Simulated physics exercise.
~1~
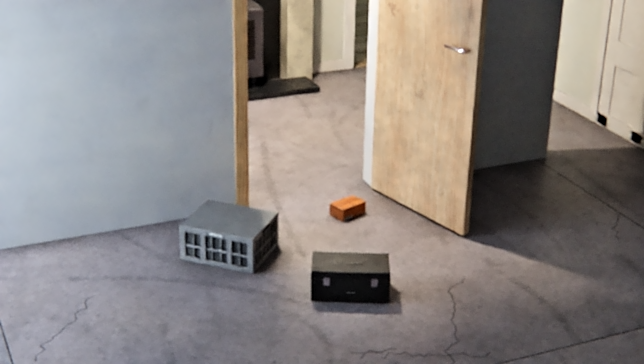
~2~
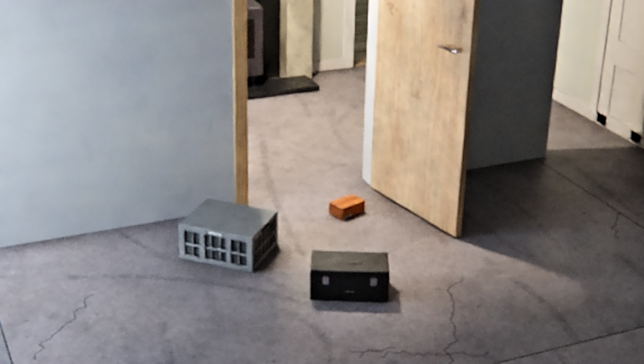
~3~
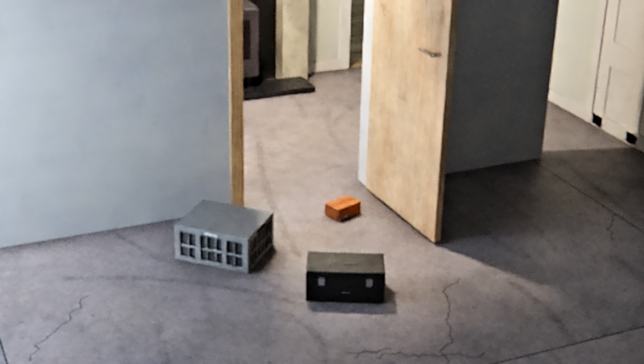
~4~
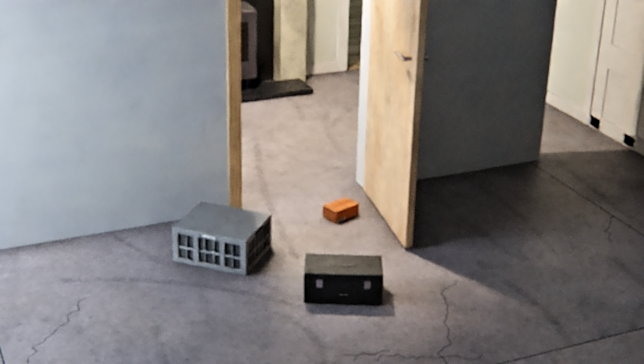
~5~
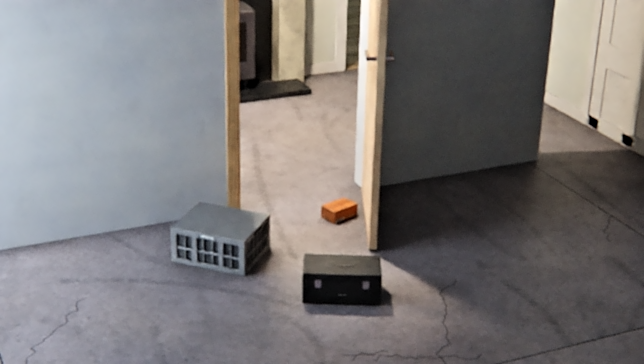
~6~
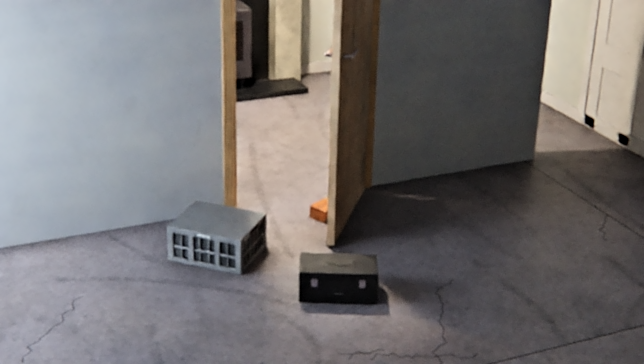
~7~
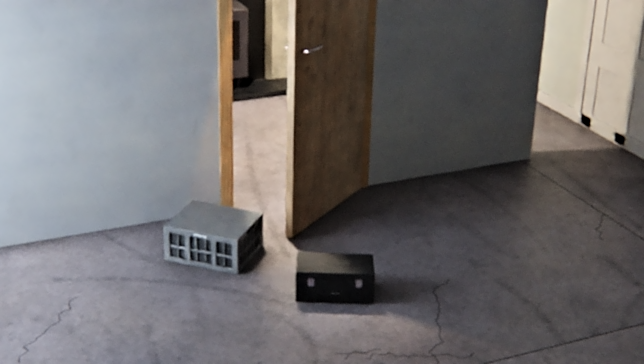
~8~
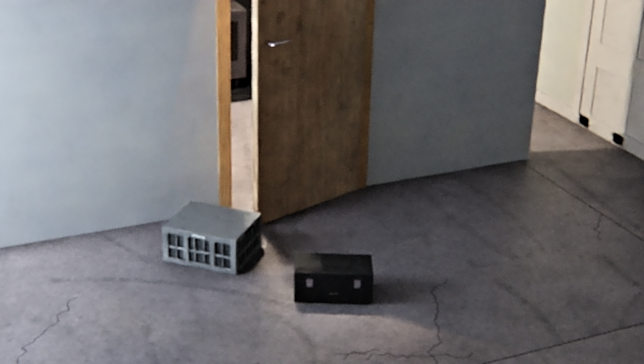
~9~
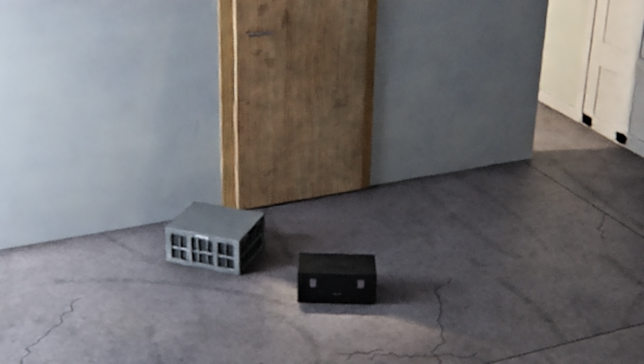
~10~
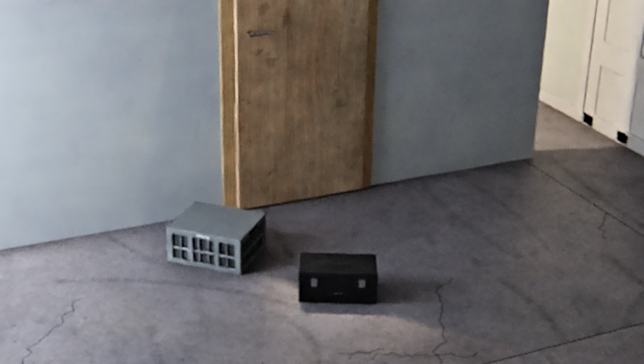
In a grey-walled room, a wooden door swings shut, nudging an orange box leftward out of view past a crate and toolbox.
